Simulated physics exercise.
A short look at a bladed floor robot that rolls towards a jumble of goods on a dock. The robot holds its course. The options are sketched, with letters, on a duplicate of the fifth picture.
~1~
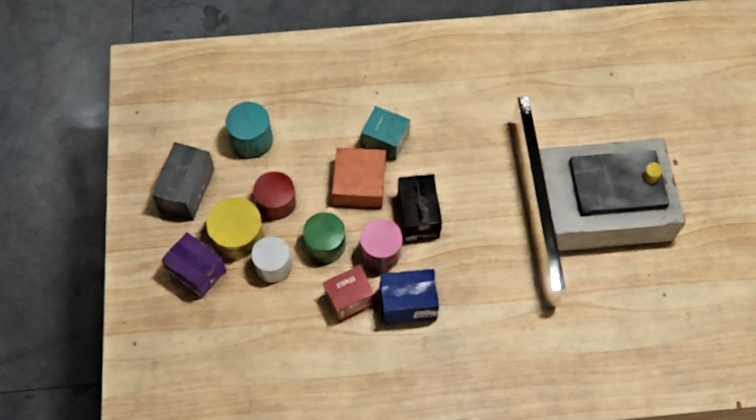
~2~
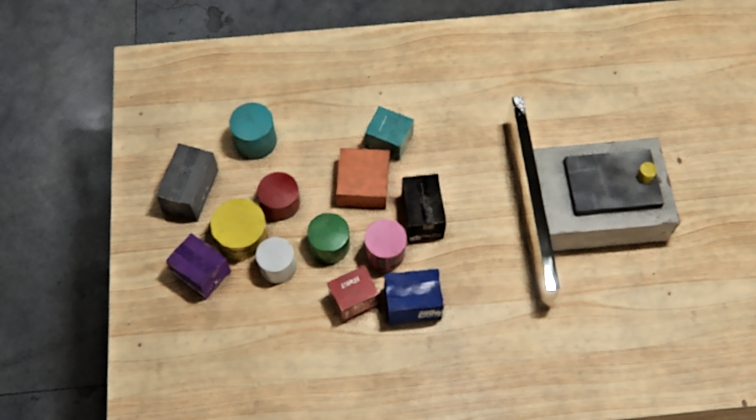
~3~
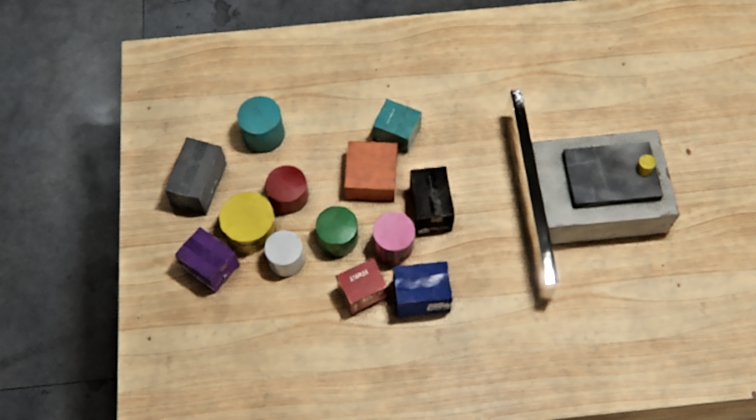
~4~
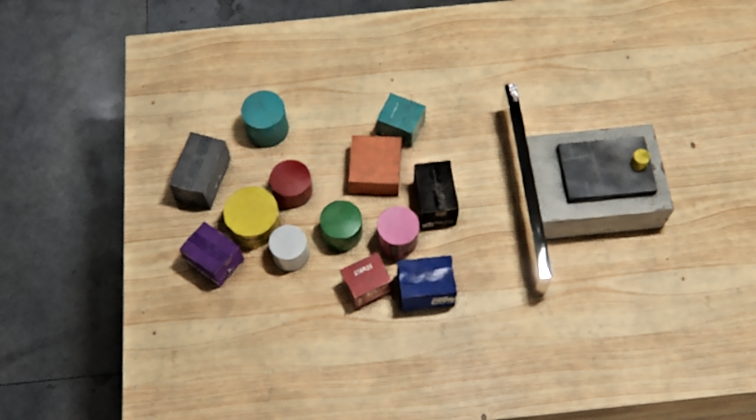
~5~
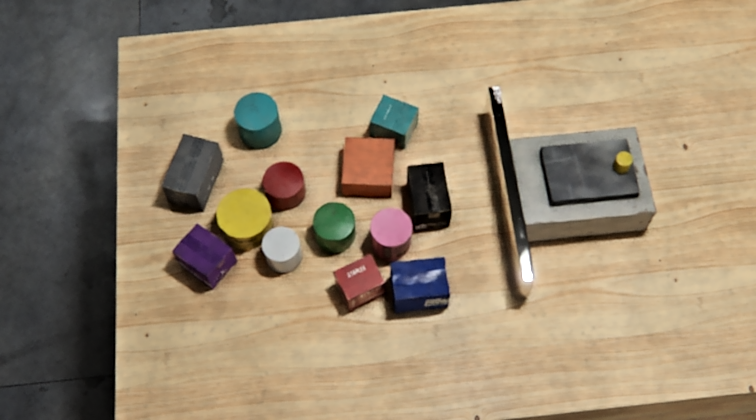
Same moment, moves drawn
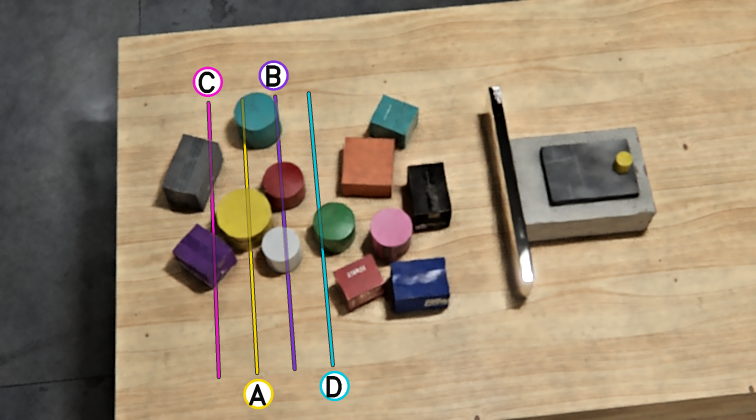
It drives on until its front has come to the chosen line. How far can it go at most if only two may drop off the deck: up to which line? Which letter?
Up to line C.
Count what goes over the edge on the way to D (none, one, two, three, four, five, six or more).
The count is none.
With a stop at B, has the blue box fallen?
No.
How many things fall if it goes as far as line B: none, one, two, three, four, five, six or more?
The count is none.
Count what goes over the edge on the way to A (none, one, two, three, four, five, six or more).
In all, none.
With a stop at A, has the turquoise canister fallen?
By then, no.
On the marked copy, A at (249, 227); B at (284, 224); C at (213, 231); D at (320, 220).
Taking C. A third of the way, robot (476, 182); blue box (380, 289); red box (330, 280).
Two thirds of the way, robot (368, 193); purple box (161, 259); grey box (184, 168).
When it is over, robot (284, 201); purple box over the edge; yellow pail over the edge; two fallen.
As for the rest, A is within the limit but short; B is within the limit but short; D is within the limit but short.
